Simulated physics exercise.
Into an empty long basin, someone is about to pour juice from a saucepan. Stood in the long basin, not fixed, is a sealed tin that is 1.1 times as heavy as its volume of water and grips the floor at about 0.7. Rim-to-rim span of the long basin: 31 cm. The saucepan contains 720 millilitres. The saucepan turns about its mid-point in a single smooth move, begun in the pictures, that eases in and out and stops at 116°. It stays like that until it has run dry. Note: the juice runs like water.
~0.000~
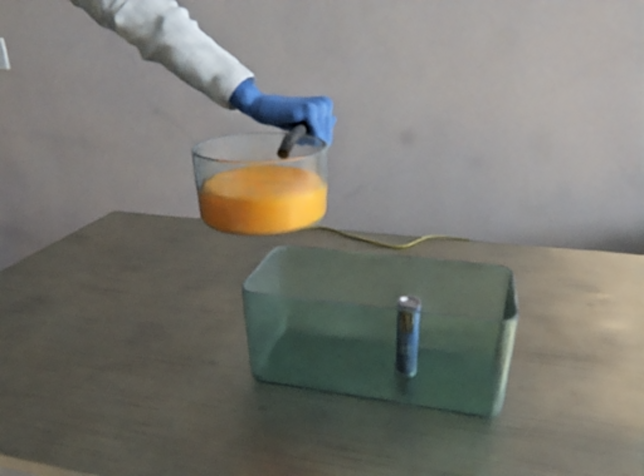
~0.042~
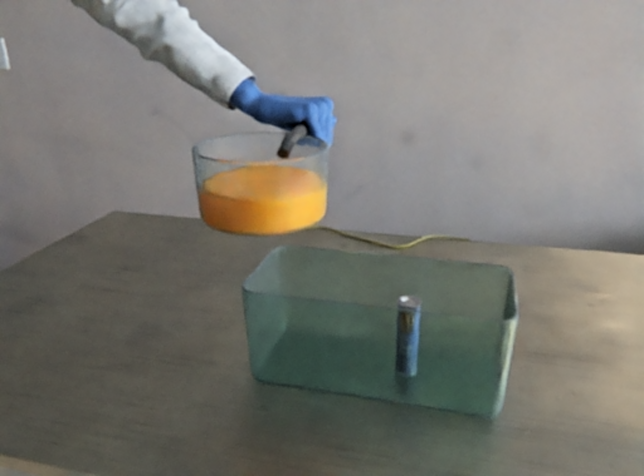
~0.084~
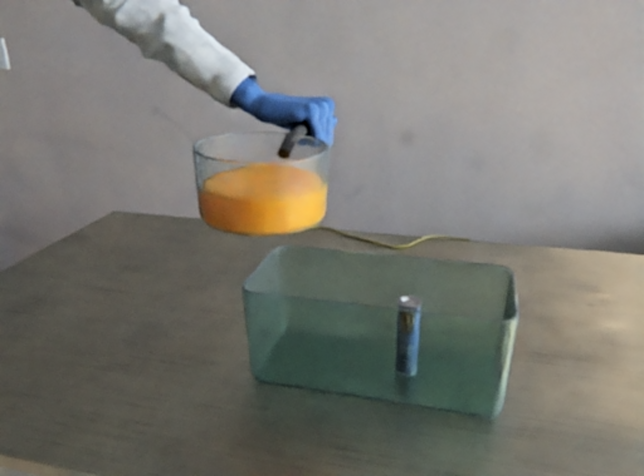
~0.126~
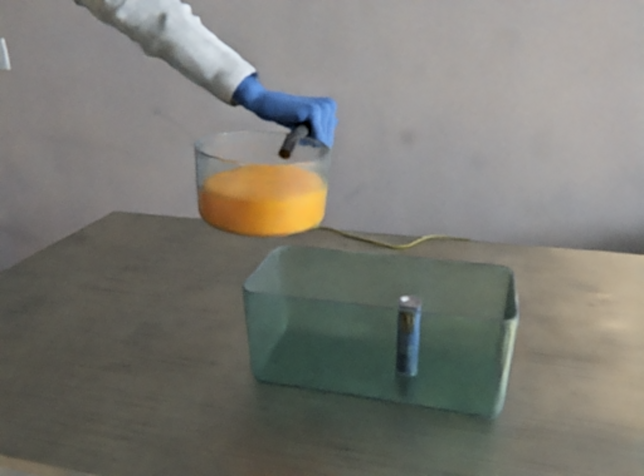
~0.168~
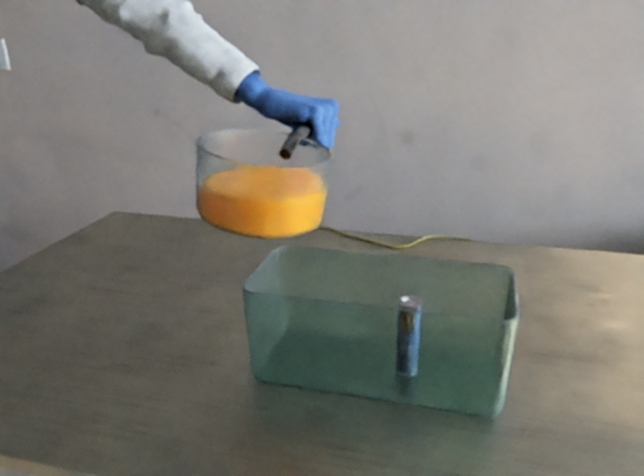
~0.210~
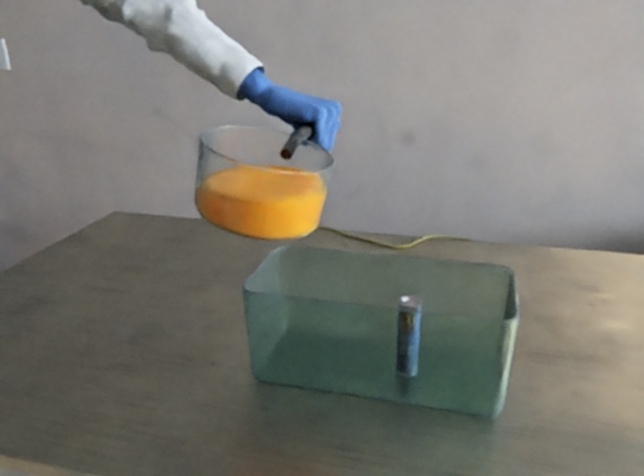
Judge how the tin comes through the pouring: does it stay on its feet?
Bet it holds up.
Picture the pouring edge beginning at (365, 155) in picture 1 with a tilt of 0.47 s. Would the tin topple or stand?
Result: Tin tipped over.
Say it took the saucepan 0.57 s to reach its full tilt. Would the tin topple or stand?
In that case the tin stays vertical.
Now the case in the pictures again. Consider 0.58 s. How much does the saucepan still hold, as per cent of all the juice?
Close to 62 in a hundred.
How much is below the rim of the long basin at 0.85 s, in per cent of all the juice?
Roughly 84 percent of it.
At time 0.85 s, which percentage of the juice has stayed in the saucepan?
Around 10 percent of it.
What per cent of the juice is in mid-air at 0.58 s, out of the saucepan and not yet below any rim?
I'd put it at about 30 percent.
By 0.58 s the tilt is 79° and 61 per cent is still to pour; the tin stands where it began.
By 0.85 s the tilt is 113° and 10 per cent is still to pour; the tin stands where it began.
By 1.13 s the tilt is 116° and 0 per cent is still to pour; the tin stands where it began.
By 1.44 s the tilt is 116° and 0 per cent is still to pour; the tin stands where it began.
At rest the tin stands where it began.
